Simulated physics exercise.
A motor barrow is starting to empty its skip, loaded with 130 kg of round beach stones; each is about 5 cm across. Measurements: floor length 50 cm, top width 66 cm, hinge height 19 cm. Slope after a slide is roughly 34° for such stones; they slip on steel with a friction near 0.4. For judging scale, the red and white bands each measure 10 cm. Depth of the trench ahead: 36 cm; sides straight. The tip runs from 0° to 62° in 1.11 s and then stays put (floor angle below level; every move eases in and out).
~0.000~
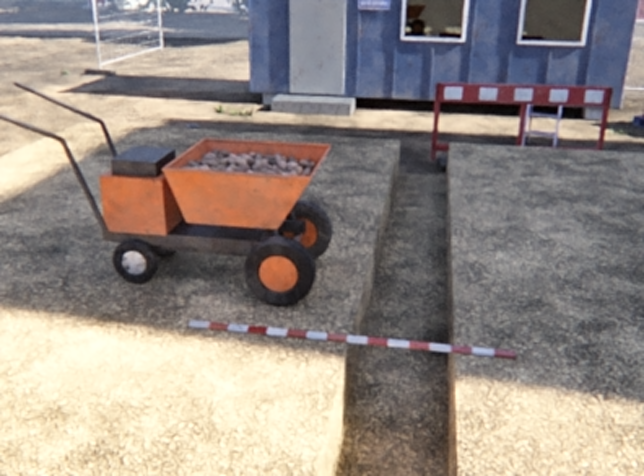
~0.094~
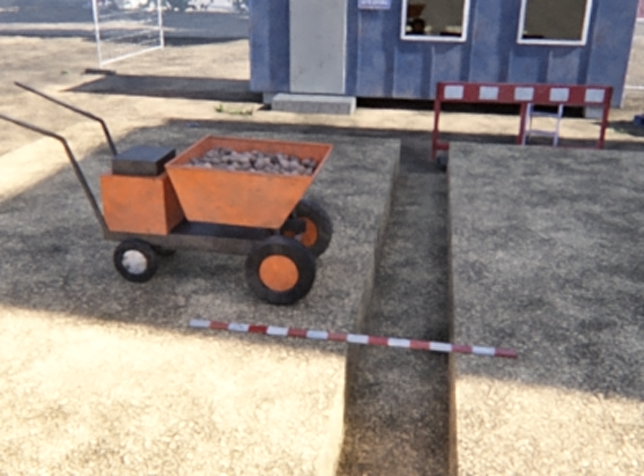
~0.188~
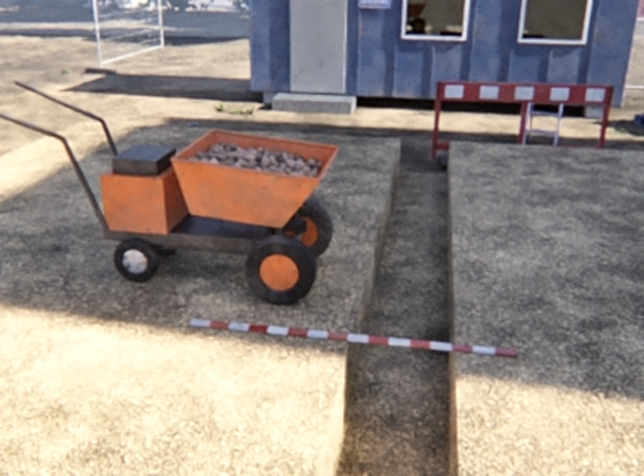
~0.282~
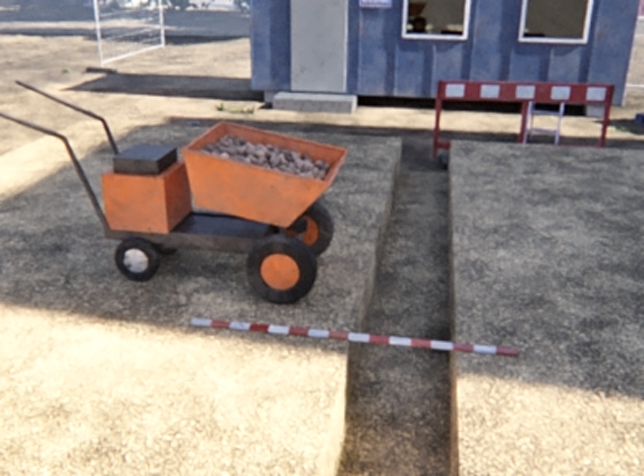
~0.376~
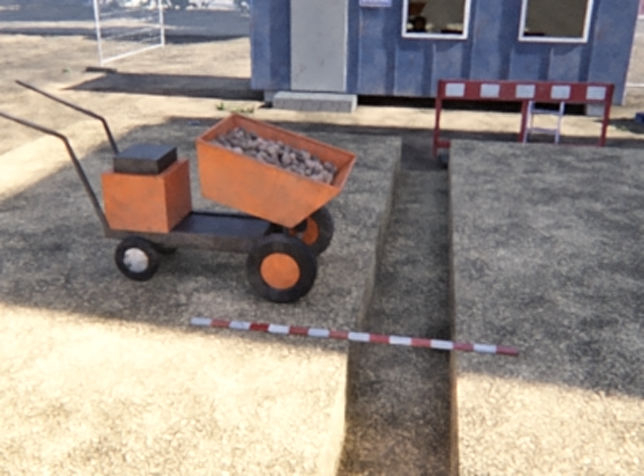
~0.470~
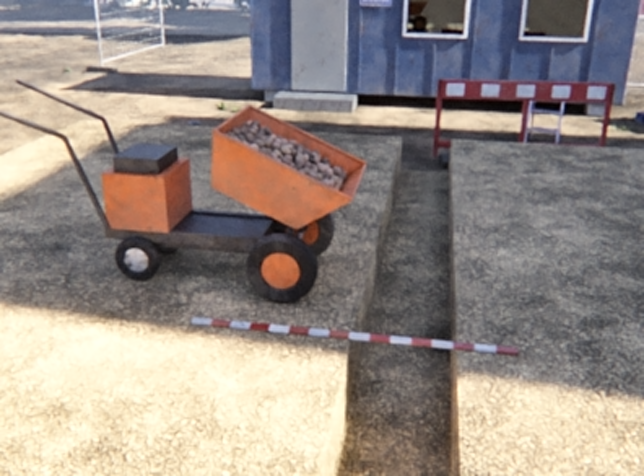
A sunlit dirt work site with a straight-sided trench is seen from slightly above, in a fixed view. An orange motor barrow with black handles and a skip of rounded stones stands left of the trench, a red and white striped pole lying across it, with a matching barrier and blue cabin behind. The skip, level at first, tilts steadily forward to the right, its rear rising while the barrow stays put.
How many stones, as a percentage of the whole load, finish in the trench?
Roughly 71 per cent of the load ends up in the trench.
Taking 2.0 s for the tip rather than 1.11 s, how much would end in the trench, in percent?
Roughly 75 per cent would.
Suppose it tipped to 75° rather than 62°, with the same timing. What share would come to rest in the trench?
It would come to about 95 percent.
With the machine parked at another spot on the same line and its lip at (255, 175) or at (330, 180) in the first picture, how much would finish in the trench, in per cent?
I'd expect some 60 per cent, then some 55.
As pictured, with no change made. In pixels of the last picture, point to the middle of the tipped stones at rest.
The stones end up centred near (418, 334).
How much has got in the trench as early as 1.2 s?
Close to 20 per cent at that time.
After 0.8 s the floor is at 52°; 100 % in the skip; the foremost stones are at (376, 222).
After 1.2 s the floor is at 62°; 79 % in the skip, 21 % in the trench; the foremost stones are at (450, 305).
After 1.6 s the floor is at 62°; 50 % in the skip, 46 % in the trench, 4 % past the trench; the foremost stones are at (510, 280).
After 3.5 s the floor is at 62°; 26 % in the skip, 71 % in the trench, 4 % past the trench; the foremost stones are at (552, 283).
